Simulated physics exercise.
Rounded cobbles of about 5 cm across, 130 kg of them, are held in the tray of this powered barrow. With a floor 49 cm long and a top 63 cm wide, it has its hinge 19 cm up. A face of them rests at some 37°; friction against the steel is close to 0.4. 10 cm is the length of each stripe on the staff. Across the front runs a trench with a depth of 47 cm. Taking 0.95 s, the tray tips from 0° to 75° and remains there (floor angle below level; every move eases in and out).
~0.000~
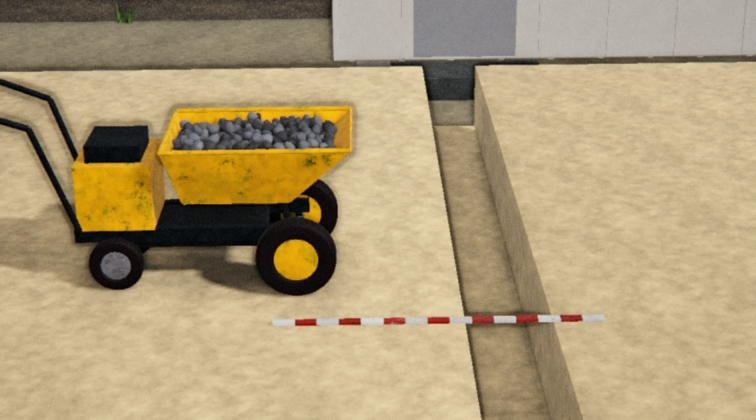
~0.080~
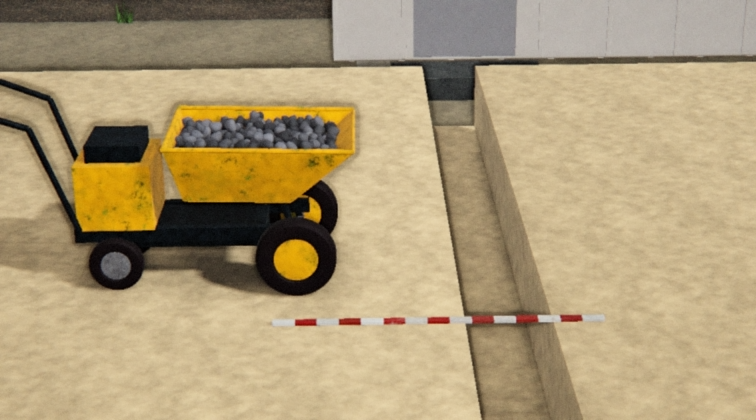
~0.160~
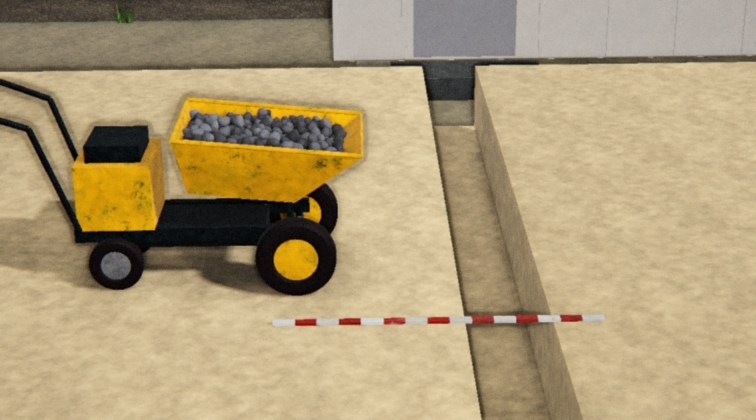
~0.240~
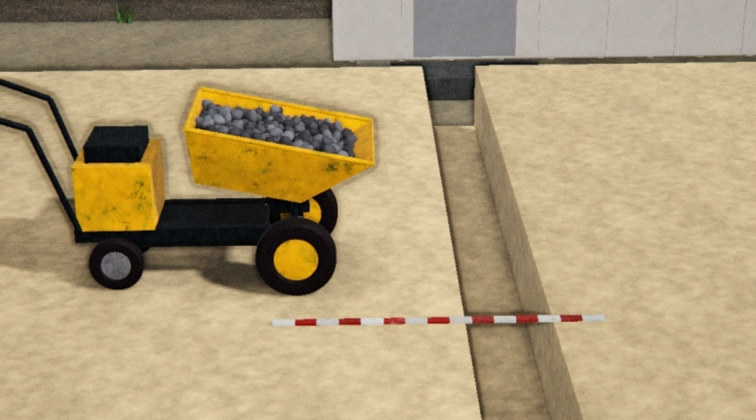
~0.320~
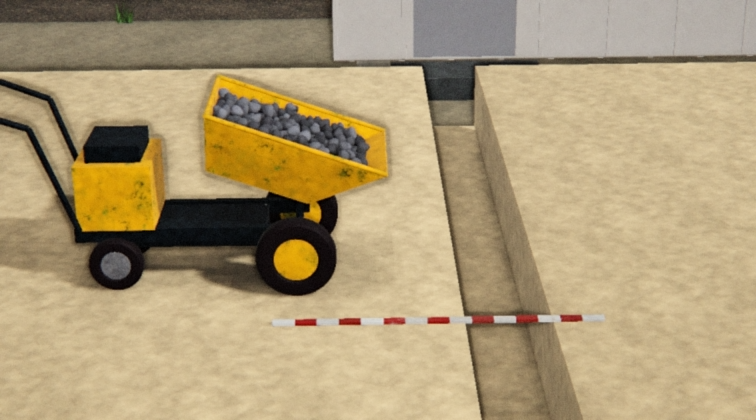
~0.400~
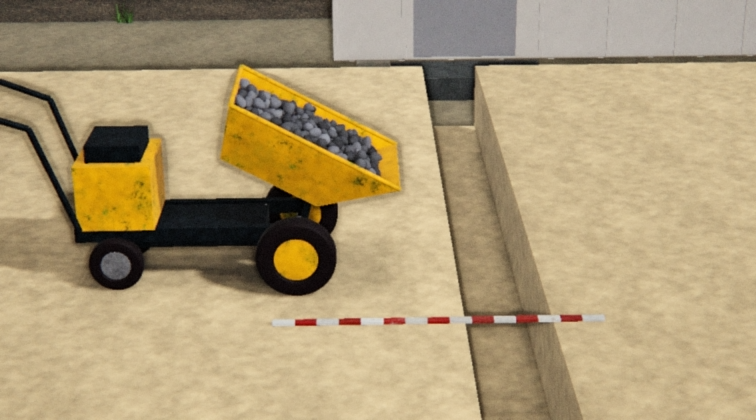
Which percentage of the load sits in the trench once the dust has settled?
Near 68 per cent.
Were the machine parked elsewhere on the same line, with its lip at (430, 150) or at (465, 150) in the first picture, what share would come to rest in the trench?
Around 75% for the first place and 10% for the second.
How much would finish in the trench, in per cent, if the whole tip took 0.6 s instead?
Something close to 75 per cent.
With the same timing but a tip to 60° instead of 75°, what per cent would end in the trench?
It would be near 90 per cent.
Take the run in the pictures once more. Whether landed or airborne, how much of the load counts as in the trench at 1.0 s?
Around 35 per cent of it, at that instant.
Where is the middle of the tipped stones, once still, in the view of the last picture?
The tipped stones centre close to (496, 339).
After 0.7 s the floor is at 63°; 100 % in the tray; the foremost stones are at (430, 227).
After 1.0 s the floor is at 75°; 49 % in the tray, 14 % short of the trench, 37 % in the trench; the foremost stones are at (530, 319).
After 1.4 s the floor is at 75°; 22 % in the tray, 15 % short of the trench, 63 % in the trench; the foremost stones are at (559, 289).
After 3.3 s the floor is at 75°; 17 % in the tray, 15 % short of the trench, 68 % in the trench; the foremost stones are at (595, 325).
